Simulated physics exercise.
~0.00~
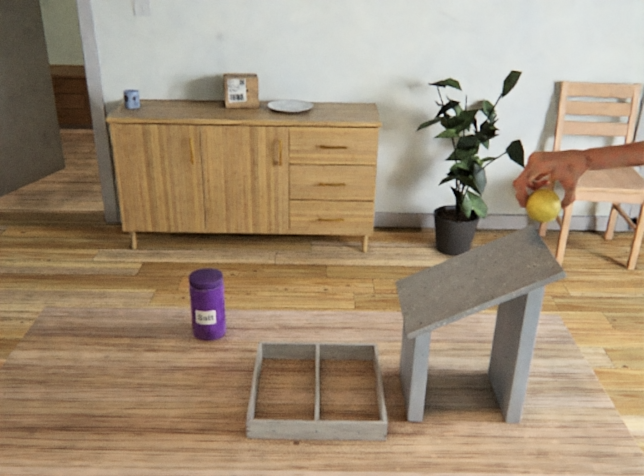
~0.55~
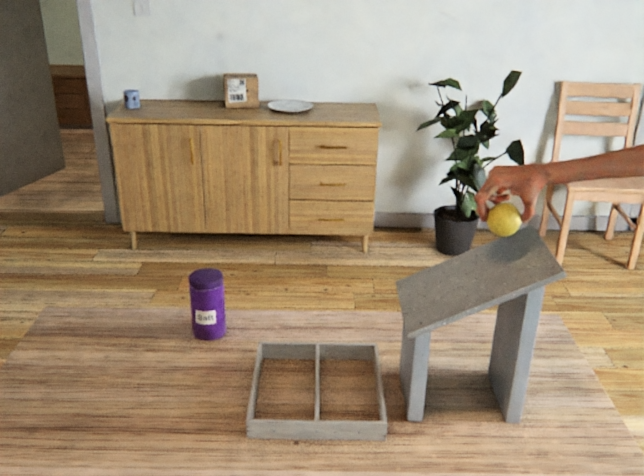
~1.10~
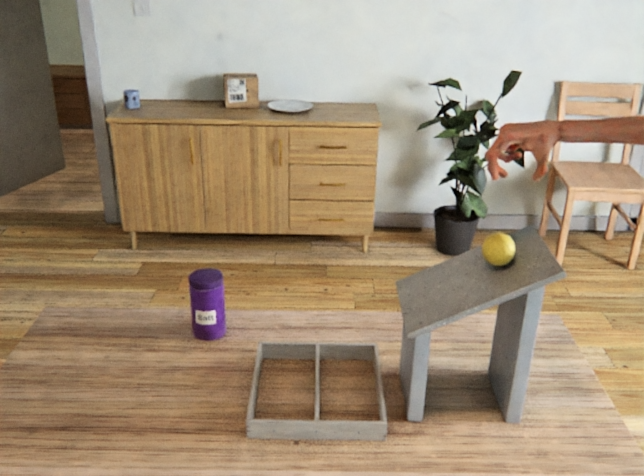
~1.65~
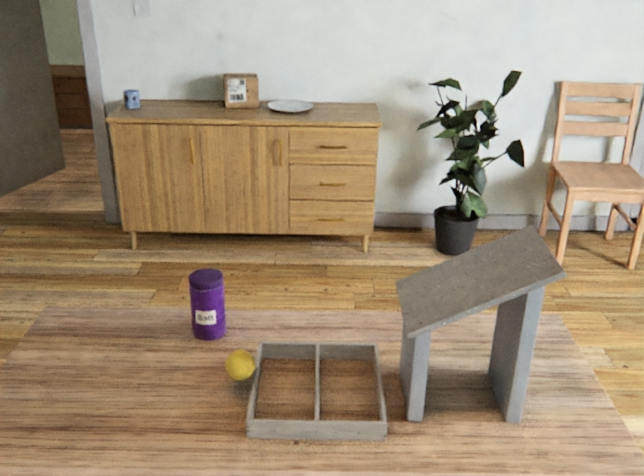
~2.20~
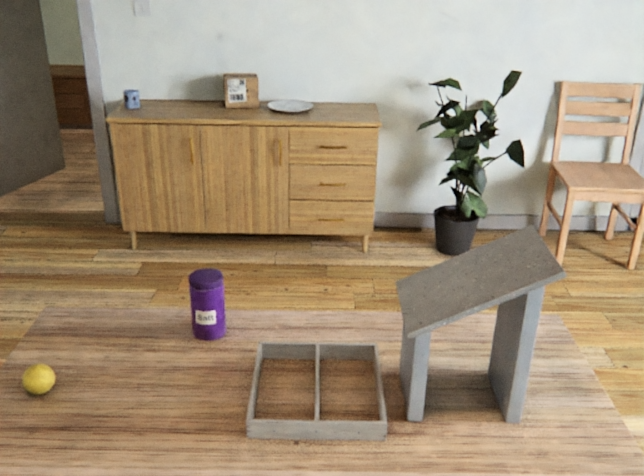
A yellow lemon is held by a hand above the high right end of a sloping gray board, with a two-bay tray to the board's left and a purple jar farther left. The hand carries it left and lowers it toward the slope. The fingers let go and draw back, leaving the lemon on the upper part of the board. Next, the lemon is beyond the tray, just outside its left wall. It continues left across the wooden surface, passing the jar, which stays in place. It ends at the far left, outside both bays.
